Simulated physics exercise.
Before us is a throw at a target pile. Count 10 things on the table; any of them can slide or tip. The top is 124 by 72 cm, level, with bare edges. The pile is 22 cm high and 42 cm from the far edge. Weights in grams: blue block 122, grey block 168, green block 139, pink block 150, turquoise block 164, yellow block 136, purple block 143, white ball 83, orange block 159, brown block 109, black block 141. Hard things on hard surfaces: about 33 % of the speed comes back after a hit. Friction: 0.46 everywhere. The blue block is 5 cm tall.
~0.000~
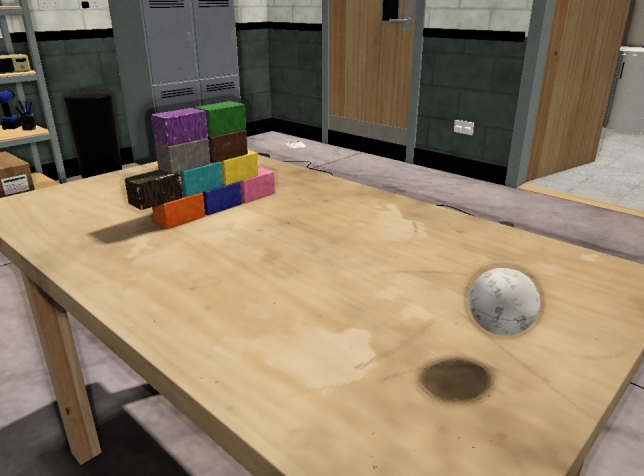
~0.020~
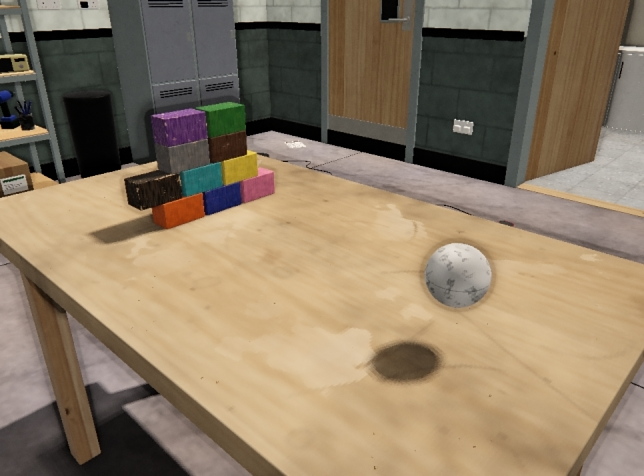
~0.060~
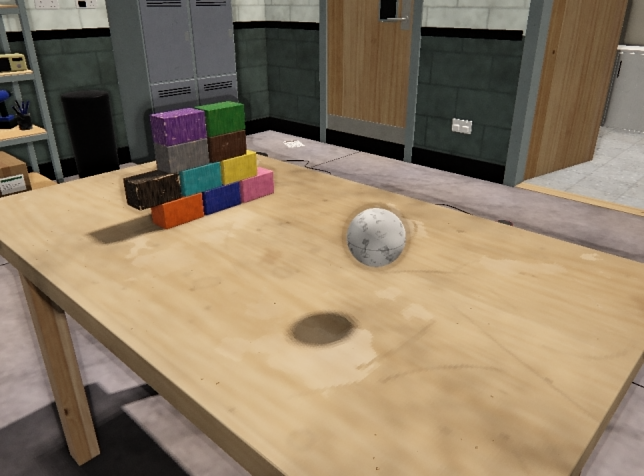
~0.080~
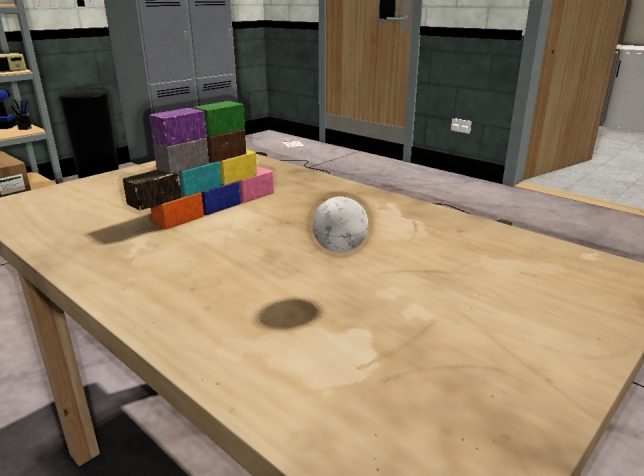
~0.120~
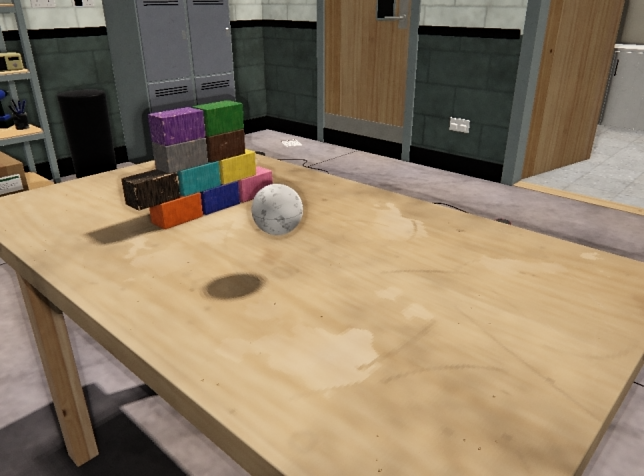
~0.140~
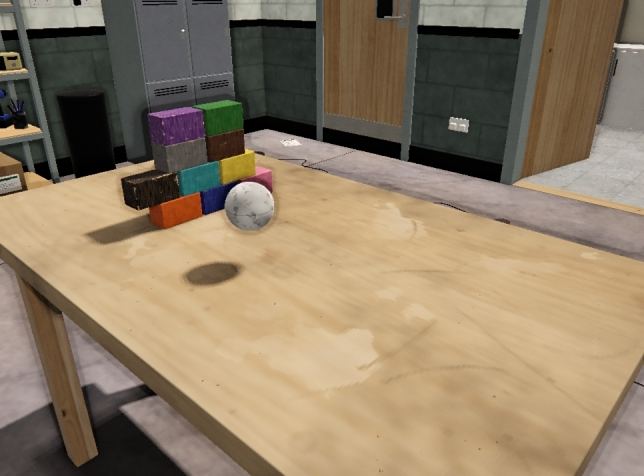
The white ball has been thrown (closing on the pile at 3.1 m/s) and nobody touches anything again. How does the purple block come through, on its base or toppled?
The purple block keeps standing.
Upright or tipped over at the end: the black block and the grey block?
The black block topples; the grey block stays upright.
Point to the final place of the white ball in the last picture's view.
Near (171, 221).
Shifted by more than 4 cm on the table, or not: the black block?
The black block ends elsewhere.
After 0.24 s, white ball near (174, 213); purple block 5° off upright near (178, 124); black block 10° off upright; grey block 5° off upright.
After 0.44 s, white ball near (171, 220); black block 44° off upright; orange block moved 3 cm; grey block moved 2 cm.
In the end (1.2 s), toppled on the table, black block; the other 9 under 4 cm from the start. At the end, from the last picture's camera, purple block near (175, 124).
